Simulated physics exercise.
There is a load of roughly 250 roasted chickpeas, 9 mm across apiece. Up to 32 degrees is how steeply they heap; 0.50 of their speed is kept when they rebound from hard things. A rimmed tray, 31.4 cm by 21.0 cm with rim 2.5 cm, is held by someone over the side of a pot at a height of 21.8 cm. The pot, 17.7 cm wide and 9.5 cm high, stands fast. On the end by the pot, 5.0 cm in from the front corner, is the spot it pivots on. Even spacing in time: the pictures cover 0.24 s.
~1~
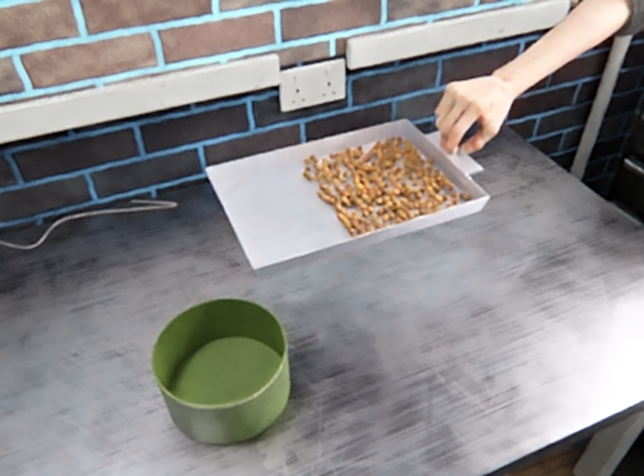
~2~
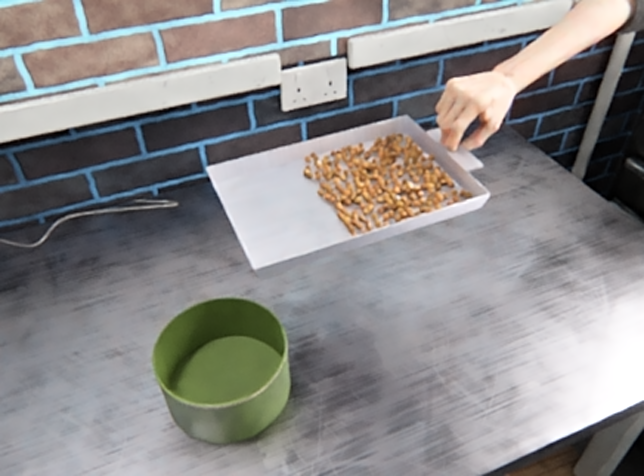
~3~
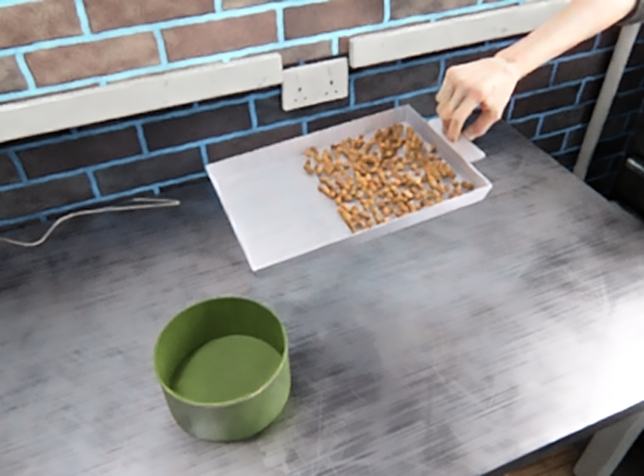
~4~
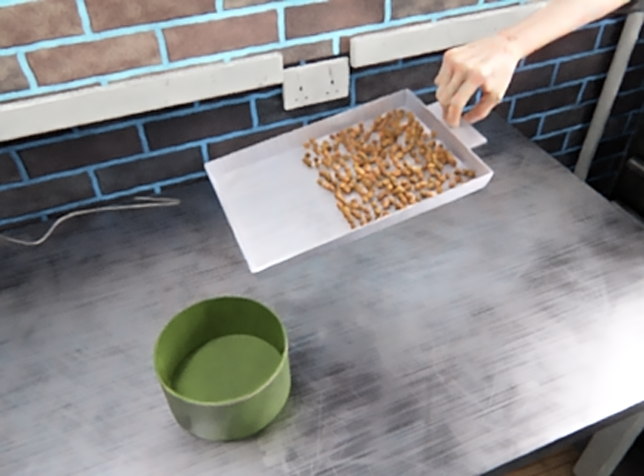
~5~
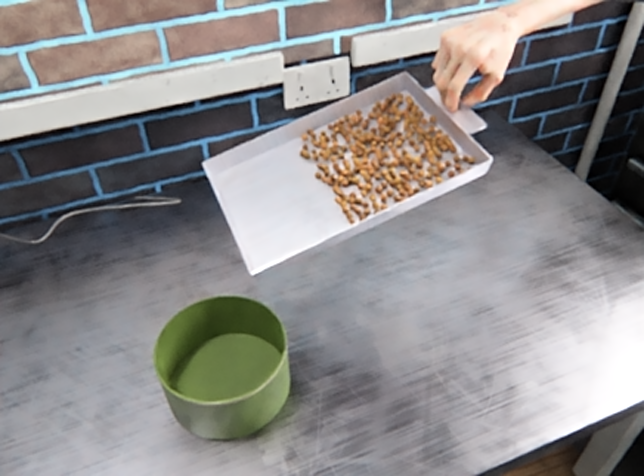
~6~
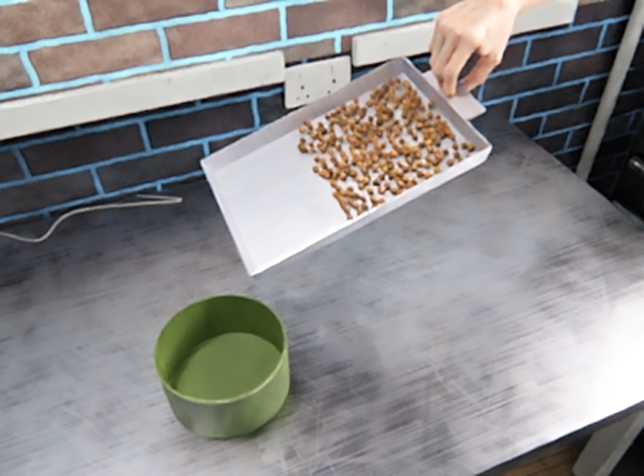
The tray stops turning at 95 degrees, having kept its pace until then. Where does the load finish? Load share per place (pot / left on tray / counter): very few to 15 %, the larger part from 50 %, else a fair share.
Pot: The larger part; tray: Very few; counter: Very few.
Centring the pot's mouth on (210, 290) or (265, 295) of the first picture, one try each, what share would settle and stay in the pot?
About 20 and 5 per cent.
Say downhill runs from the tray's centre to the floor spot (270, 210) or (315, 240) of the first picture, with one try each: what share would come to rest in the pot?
That would be close to 25 per cent and then close to 95 per cent.
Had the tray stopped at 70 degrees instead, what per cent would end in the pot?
55 %.
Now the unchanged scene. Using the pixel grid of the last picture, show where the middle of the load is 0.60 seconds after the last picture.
Somewhere about (224, 280) in the last view.
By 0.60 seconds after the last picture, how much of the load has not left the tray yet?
Around 50 percent of it.
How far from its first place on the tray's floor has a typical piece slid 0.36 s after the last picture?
I'd say close to 14 centimetres.
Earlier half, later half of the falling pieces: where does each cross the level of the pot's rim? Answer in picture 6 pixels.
I'd mark about (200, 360) for the first half and about (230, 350) for the second.
Then, 0.36 s after the last picture, tilt 56 degrees; the tray holds 100 %, the pot 0 %.
Then, 0.60 s after the last picture, tilt 80 degrees; the tray holds 50 %, the pot 15 %.
Then, 0.95 s after the last picture, tilt 95 degrees; the tray holds 10 %, the pot 70 %.
In the end, pot 95 %, tray 0 %, counter 5 %.
